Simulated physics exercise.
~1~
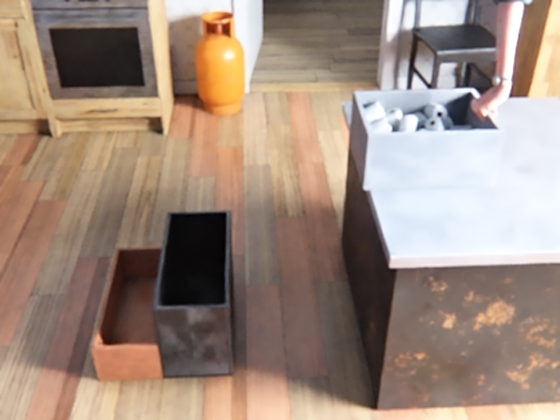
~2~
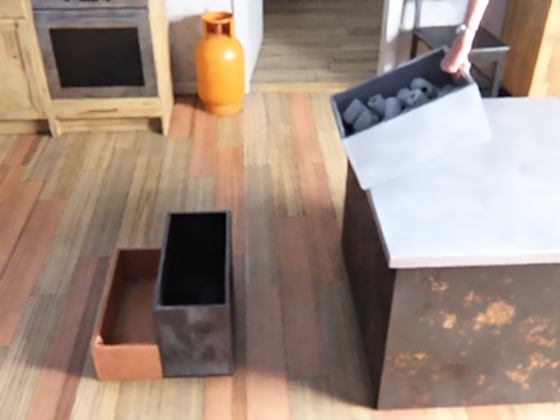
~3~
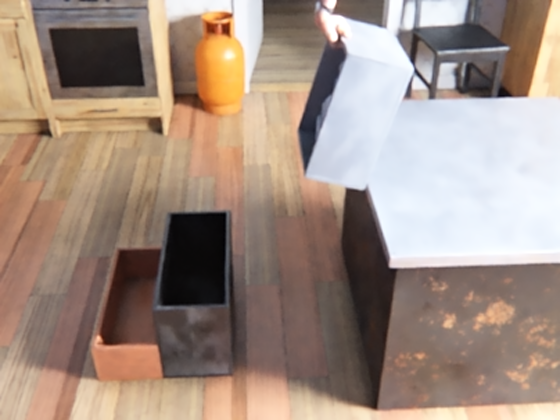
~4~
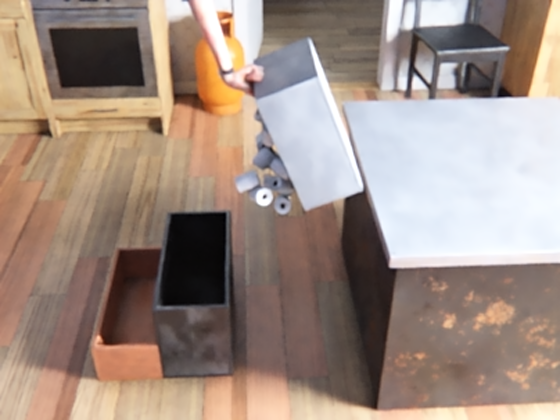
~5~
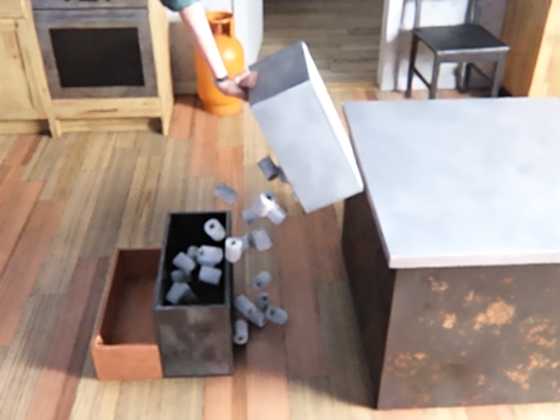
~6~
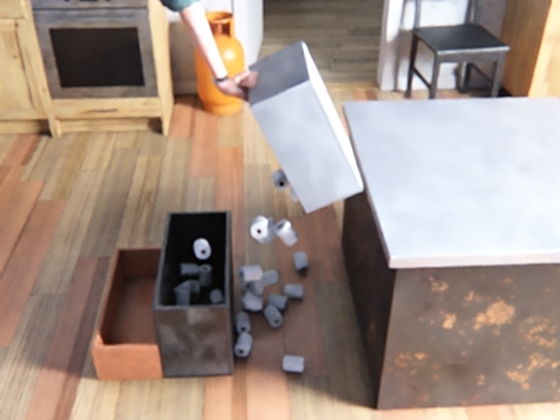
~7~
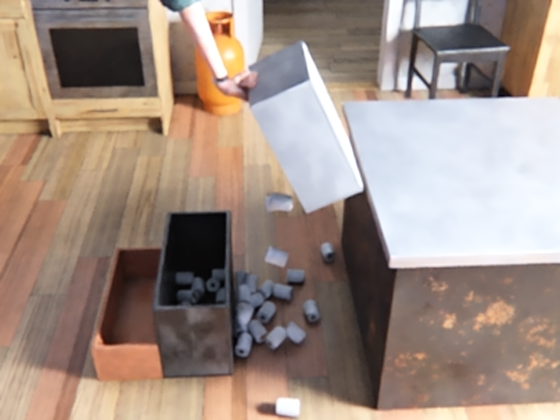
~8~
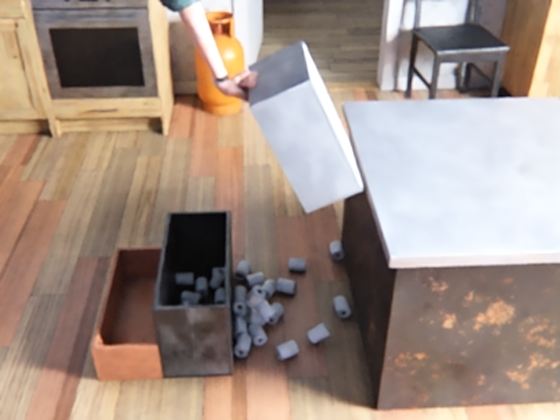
At the start, a hand holds a grey tote of small grey rolls on the end of a bench, with a black trough and an orange tub standing empty on the wooden floor to the left. The hand lifts and tilts the tote leftward over the bench's edge until its open side faces down. Rolls spill out in a loose stream, some dropping into the black trough and others hitting the floor beside it. The last few fall while several roll toward the bench. Finally, the tote stays tipped, with more rolls scattered between trough and bench than inside the trough, and the orange tub still empty.
